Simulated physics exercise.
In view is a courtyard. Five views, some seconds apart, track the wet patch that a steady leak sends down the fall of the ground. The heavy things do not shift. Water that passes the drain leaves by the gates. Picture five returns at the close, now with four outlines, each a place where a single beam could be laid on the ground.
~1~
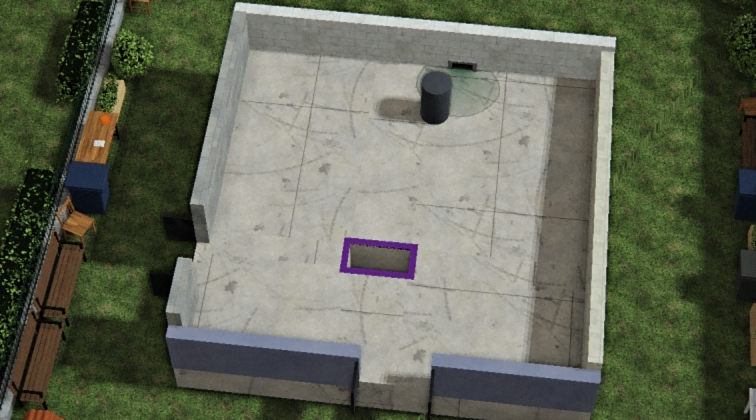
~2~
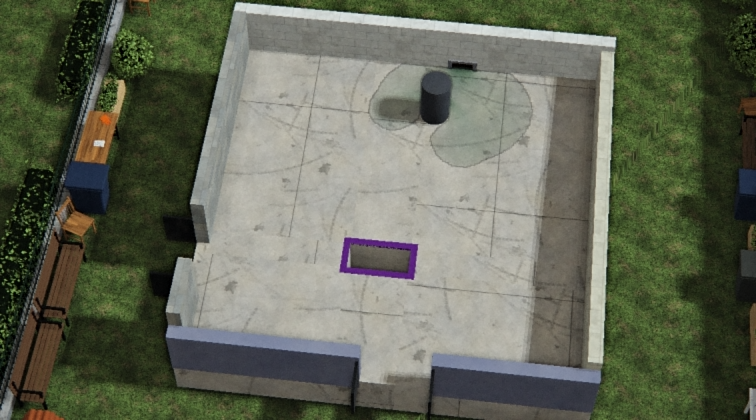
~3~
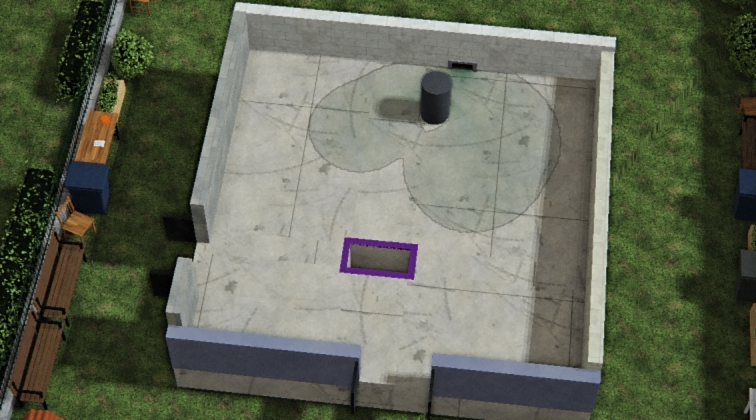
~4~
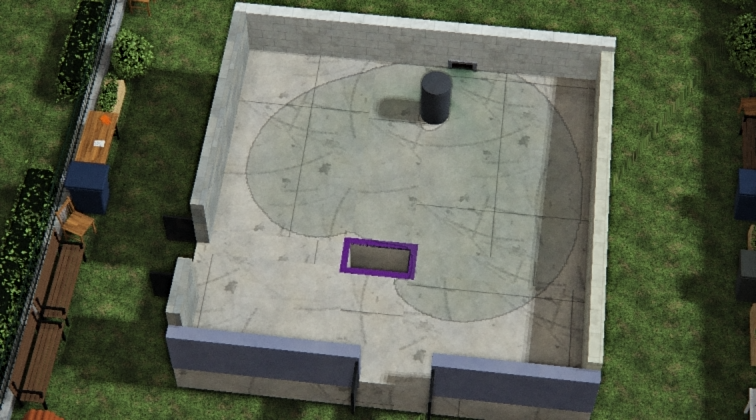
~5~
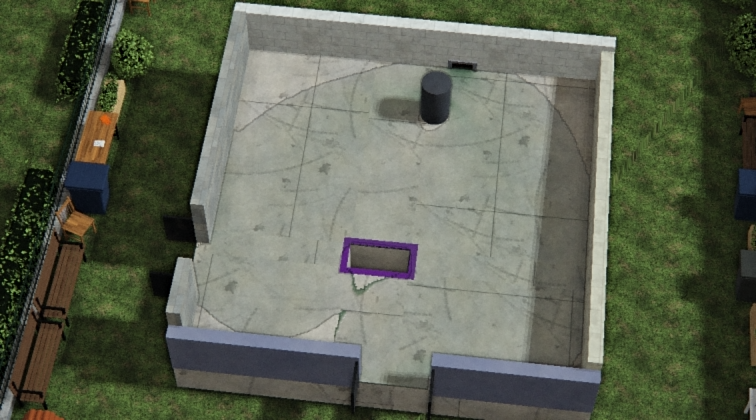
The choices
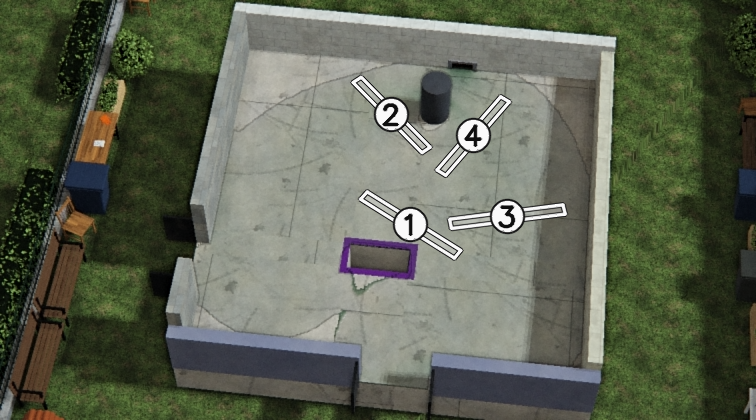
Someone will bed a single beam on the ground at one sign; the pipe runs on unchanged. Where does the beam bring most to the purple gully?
3.
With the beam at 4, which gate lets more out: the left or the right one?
The right gate.
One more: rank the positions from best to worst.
3, 4, 2, 1.
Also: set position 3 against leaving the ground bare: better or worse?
Better.
On the marked copy, 1 from (363, 195) to (457, 254); 2 from (357, 79) to (426, 149); 3 from (450, 223) to (564, 209); 4 from (441, 172) to (504, 99).
If 1 is chosen, about 2 % of the stream runs into the purple gully, about 97 % out by the gates.
If 2 is chosen, about 13 % of the stream runs into the purple gully, about 84 % out by the gates.
If 3 is chosen, about 35 % of the stream runs into the purple gully, about 64 % out by the gates.
If 4 is chosen, about 21 % of the stream runs into the purple gully, about 78 % out by the gates.
